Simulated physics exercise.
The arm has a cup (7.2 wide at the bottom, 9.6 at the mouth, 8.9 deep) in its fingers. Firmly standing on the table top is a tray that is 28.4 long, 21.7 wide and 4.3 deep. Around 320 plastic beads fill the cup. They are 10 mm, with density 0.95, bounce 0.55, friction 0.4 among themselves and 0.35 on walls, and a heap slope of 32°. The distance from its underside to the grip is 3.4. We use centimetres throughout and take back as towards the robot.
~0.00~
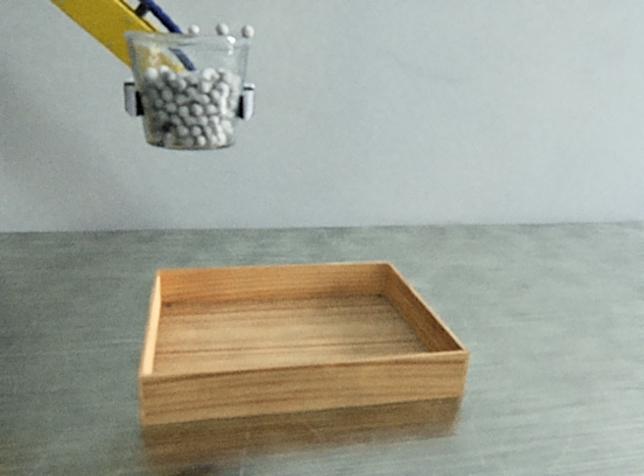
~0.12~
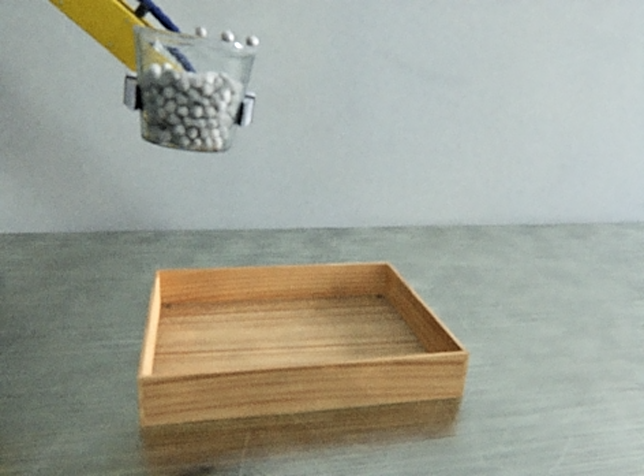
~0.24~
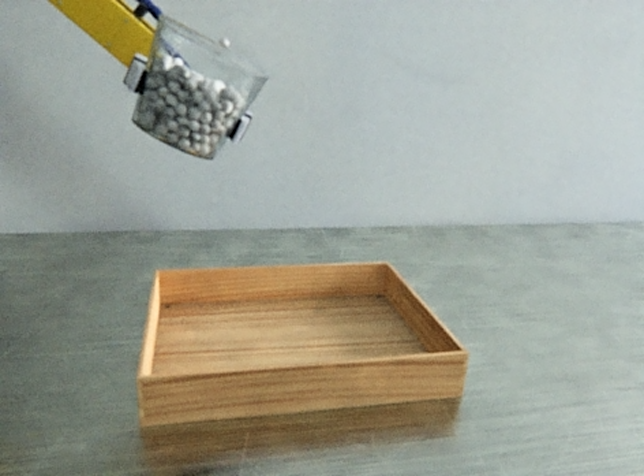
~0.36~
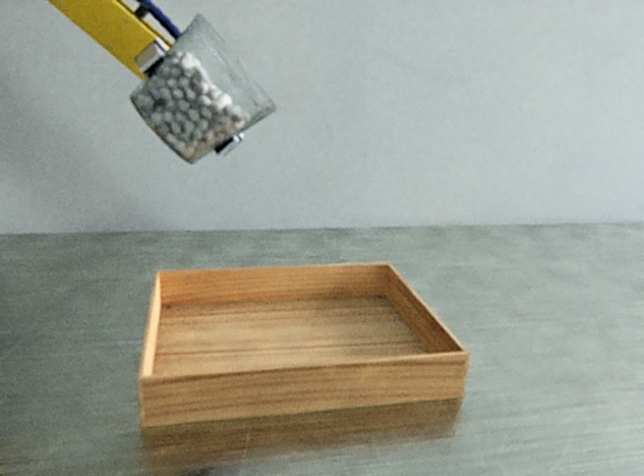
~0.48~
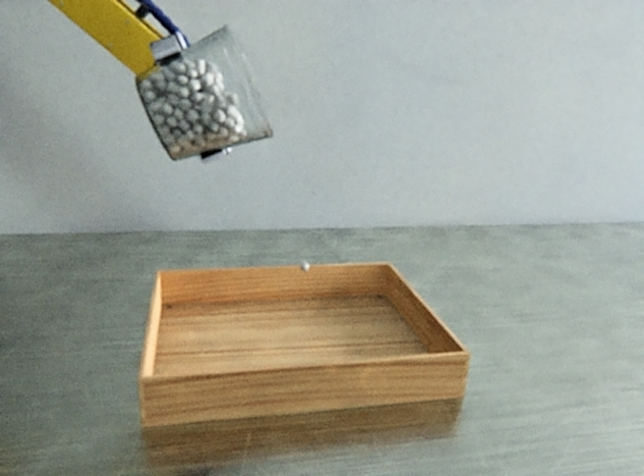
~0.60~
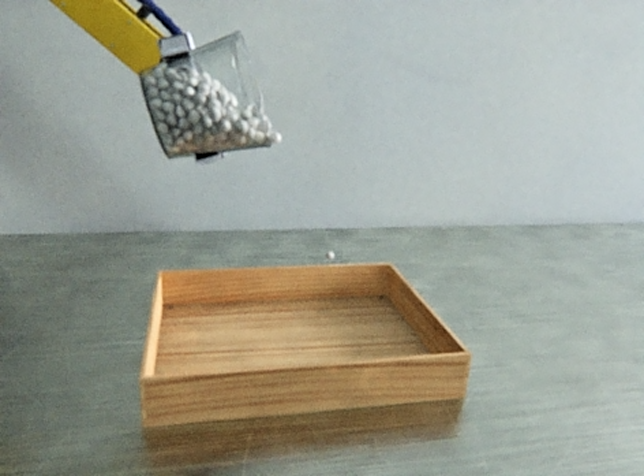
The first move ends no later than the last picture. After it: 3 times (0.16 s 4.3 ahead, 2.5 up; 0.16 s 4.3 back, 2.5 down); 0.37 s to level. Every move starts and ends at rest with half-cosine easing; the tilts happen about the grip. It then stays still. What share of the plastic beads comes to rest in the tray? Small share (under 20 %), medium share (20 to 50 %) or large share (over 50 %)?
A large share.
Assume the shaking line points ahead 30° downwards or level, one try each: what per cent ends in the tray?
Roughly 55 per cent, then 80 per cent.
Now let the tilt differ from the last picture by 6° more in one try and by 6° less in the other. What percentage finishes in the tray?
About 90 per cent for the first try and 65 per cent for the second.
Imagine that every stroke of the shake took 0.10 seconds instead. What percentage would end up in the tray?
Then roughly 90 percent.
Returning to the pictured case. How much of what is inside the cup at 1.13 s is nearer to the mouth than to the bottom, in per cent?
Something like 75 percent sits in that half.
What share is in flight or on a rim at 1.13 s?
4 %.
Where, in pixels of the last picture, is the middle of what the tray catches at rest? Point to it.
Approximately (347, 333) in pixels.
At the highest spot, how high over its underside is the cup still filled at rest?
Roughly 3.5 cm.
After 1.13 s, tilted 74° forward, highest piece 27 above the table; 155 in the cup, 151 in the tray, 14 in flight or on a rim.
After 1.66 s, tilted 61° forward, highest piece 24 above the table; 252 in the tray, 56 in the cup, 7 on the table or floor, 5 in flight or on a rim.
After 2.13 s, level, highest piece 25 above the table; 256 in the tray, 56 in the cup, 8 on the table or floor.
After 3.18 s, level, highest piece 25 above the table; 256 in the tray, 56 in the cup, 8 on the table or floor.
At rest, 256 in the tray, 56 in the cup, 8 on the table or floor. That is 80 % in the tray.
